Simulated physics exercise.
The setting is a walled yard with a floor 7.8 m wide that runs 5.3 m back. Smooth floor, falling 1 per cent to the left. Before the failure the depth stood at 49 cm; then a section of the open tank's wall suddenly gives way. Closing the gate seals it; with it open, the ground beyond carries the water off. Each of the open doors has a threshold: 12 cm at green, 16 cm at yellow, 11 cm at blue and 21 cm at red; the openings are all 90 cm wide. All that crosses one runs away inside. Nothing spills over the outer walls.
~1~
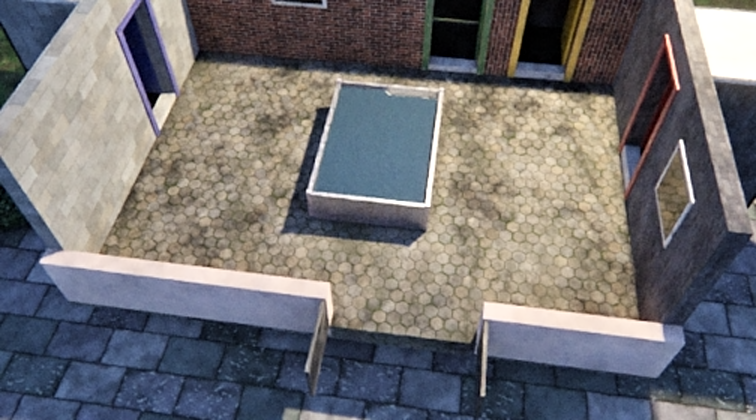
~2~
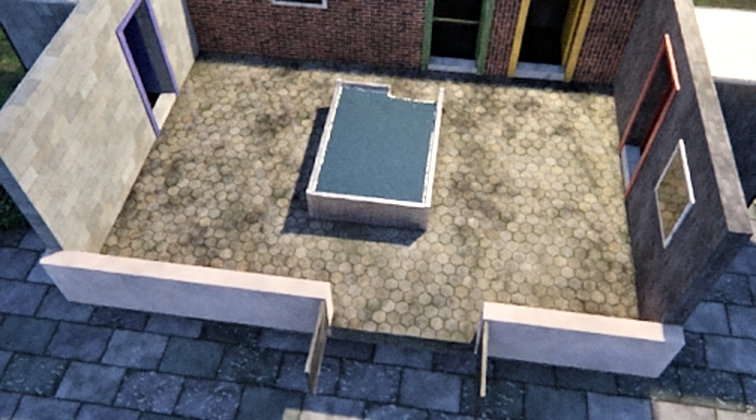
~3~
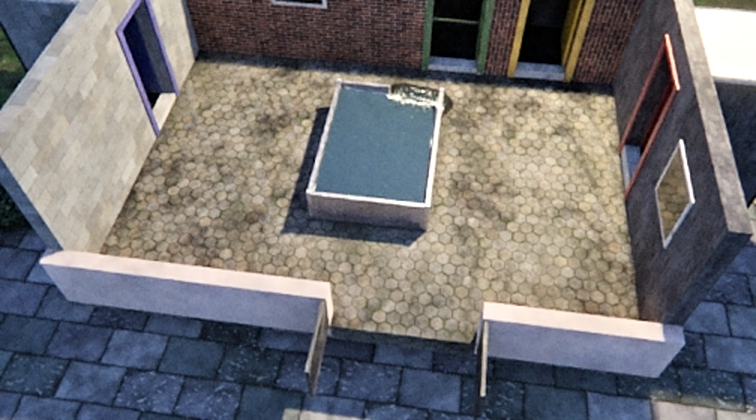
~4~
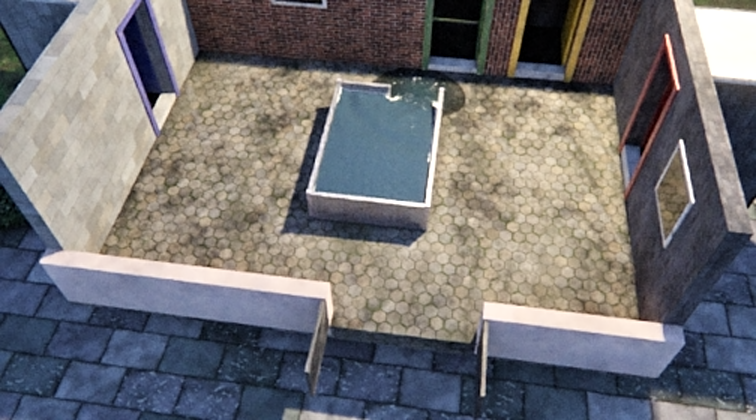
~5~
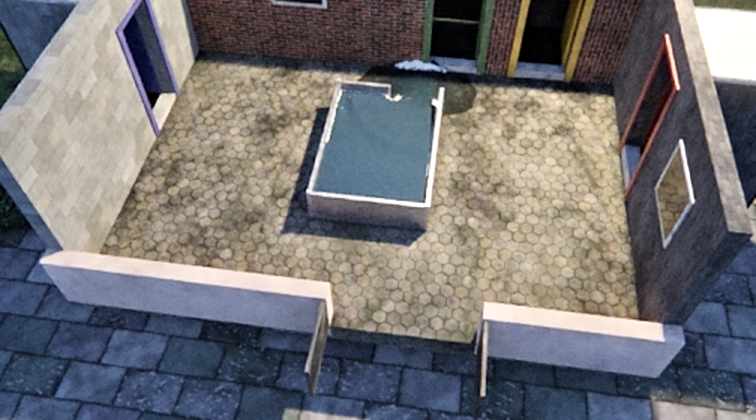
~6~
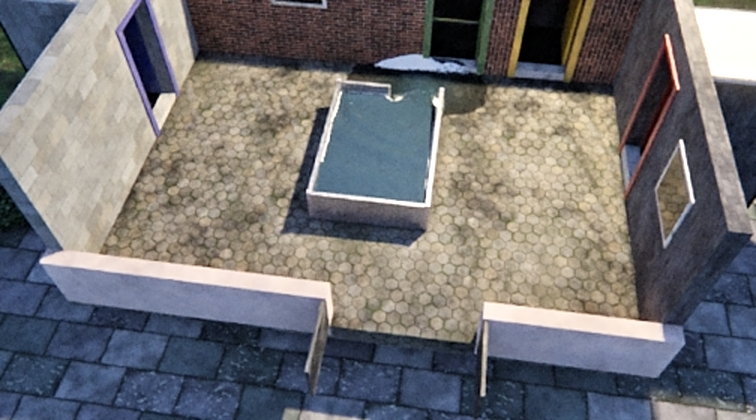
Water pouring through a gap in the far side of a raised tank and spreading across a walled yard's paved floor.
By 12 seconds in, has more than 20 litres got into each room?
Room by room: Behind the green door, yes; behind the yellow door, no; behind the blue door, no; behind the red door, no.
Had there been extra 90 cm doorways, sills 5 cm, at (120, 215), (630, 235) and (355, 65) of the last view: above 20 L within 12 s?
Per doorway, in order: Insufficient / insufficient / sufficient.
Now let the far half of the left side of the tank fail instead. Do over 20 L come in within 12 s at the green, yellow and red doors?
For green, too little; for yellow, too little; for red, too little.
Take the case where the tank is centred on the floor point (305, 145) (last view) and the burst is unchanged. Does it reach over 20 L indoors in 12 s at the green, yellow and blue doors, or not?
Lab note: Green door limit not exceeded; yellow door limit not exceeded; blue door limit not exceeded.
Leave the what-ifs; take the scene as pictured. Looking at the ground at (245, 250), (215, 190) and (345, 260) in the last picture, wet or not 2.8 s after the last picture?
Listed in sequence, the spots are bone dry, bone dry and bone dry.
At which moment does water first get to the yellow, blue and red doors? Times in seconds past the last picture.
Doors: Yellow 0.6 s / blue 2.4 s / red 2.2 s.
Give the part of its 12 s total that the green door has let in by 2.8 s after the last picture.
Estimate: Around 80 per cent.
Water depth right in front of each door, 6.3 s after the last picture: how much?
You'd get green at 12 cm, yellow at 4 cm, blue at 7 cm, and red at 5 cm.
Then, 0.7 s after the last picture water covers 10 % of the floor and is deepest (32 cm) near (421, 71); green door 25 cm at the sill, 26 L in, yellow door 3 cm at the sill, 0 L in, blue door not reached, red door not reached.
Then, 1.5 s after the last picture water covers 20 % of the floor and is deepest (32 cm) near (421, 71); green door 25 cm at the sill, 85 L in, yellow door 7 cm at the sill, 0 L in, blue door not reached, red door not reached.
Then, 2.8 s after the last picture water covers 35 % of the floor and is deepest (22 cm) near (421, 71); green door 19 cm at the sill, 155 L in, yellow door 6 cm at the sill, 0 L in, blue door 10 cm at the sill, 0 L in, red door 6 cm at the sill, 0 L in.
Then, 6.3 s after the last picture water covers 70 % of the floor and is deepest (14 cm) near (411, 70); green door 12 cm at the sill, 197 L in, yellow door 4 cm at the sill, 0 L in, blue door 7 cm at the sill, 0 L in, red door 5 cm at the sill, 0 L in.
Then, 11.3 s after the last picture water covers 95 % of the floor and is deepest (8 cm) near (420, 77); green door 7 cm at the sill, 198 L in, yellow door 3 cm at the sill, 0 L in, blue door 6 cm at the sill, 0 L in, red door 3 cm at the sill, 0 L in.
